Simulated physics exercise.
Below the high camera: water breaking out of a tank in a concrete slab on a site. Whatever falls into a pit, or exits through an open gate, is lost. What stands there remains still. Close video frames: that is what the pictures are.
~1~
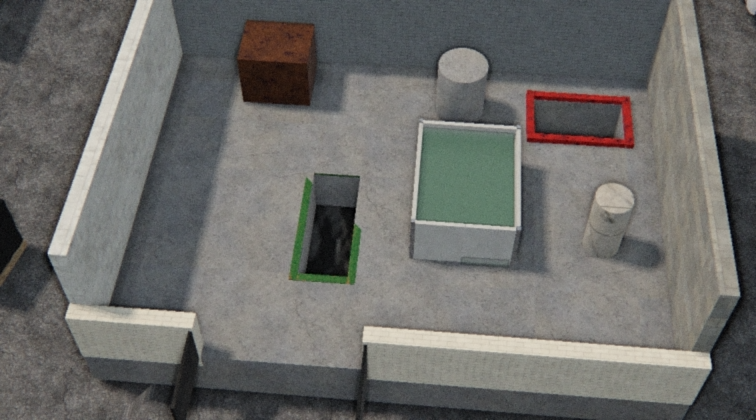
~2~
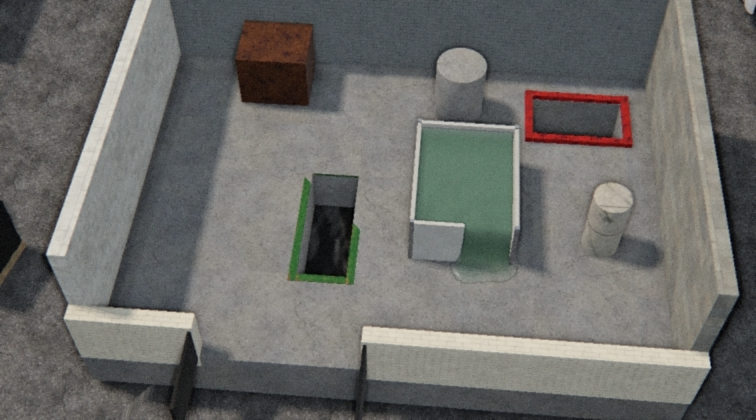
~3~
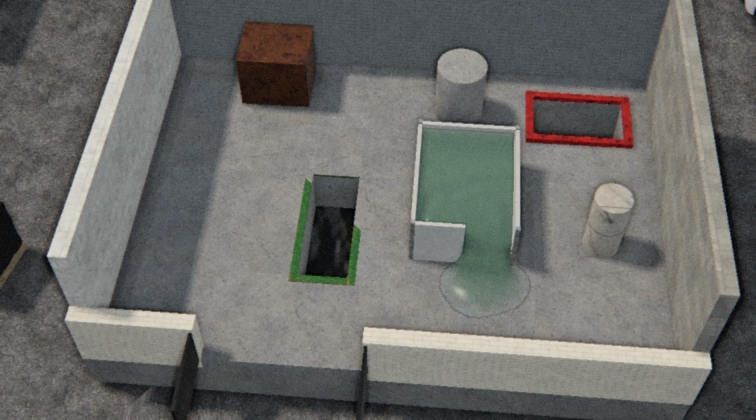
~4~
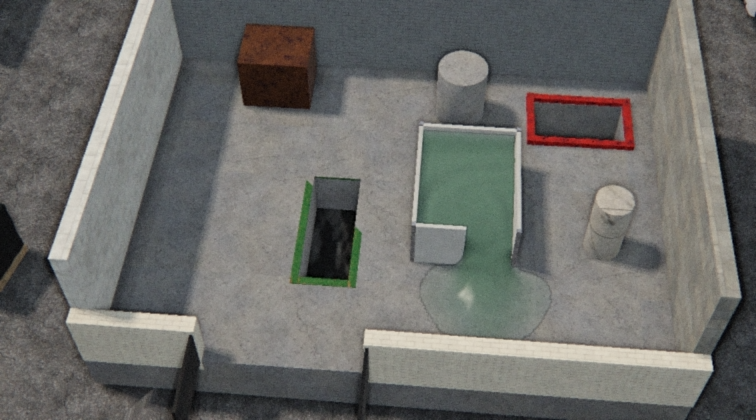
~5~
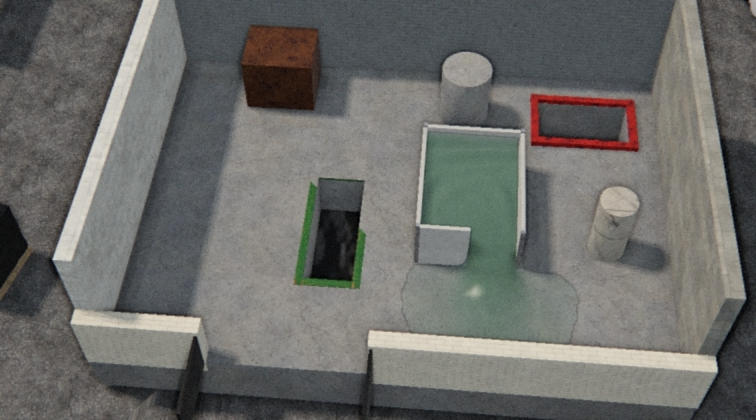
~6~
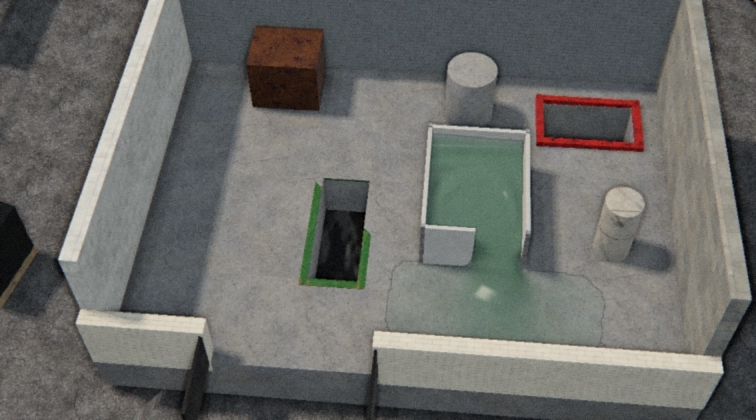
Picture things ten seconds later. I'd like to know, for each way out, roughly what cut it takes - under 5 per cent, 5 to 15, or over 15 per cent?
The gate soaks up a medium amount - five to fifteen per cent; the green pit soaks up a medium amount - five to fifteen per cent; the red pit soaks up scarcely any - beneath five per cent.
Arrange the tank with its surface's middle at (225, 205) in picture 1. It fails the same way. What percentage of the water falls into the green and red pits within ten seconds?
I'd say green gets 0 % and red gets 0 %.
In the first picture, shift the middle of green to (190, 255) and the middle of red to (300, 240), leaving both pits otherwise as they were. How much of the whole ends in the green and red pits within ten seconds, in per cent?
I reckon green ends up with 20 percent and red with 0 percent.
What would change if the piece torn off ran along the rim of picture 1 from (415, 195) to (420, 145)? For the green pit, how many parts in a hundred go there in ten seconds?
For green, it comes to 75 percent.
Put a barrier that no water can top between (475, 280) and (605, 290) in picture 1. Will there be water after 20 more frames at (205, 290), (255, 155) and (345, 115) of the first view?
In turn: Flooded, no water, not flooded.
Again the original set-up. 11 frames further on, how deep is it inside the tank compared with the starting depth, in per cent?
Roughly 52 %.
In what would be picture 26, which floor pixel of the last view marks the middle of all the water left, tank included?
At about (489, 270).
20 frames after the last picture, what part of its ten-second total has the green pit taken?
I'd put it at 30 percent.
A moment on, water covers 15 % of the floor; the gate 0 %, the green pit 0 %, the red pit 0 %.
Next, water covers 25 % of the floor; the gate 1 %, the green pit 0 %, the red pit 0 %.
Then, water covers 45 % of the floor; the gate 3 %, the green pit 2 %, the red pit 0 %.
Later, water covers 65 % of the floor; the gate 5 %, the green pit 5 %, the red pit 1 %.
In the end, water covers 85 % of the floor; the gate 8 %, the green pit 8 %, the red pit 1 %.
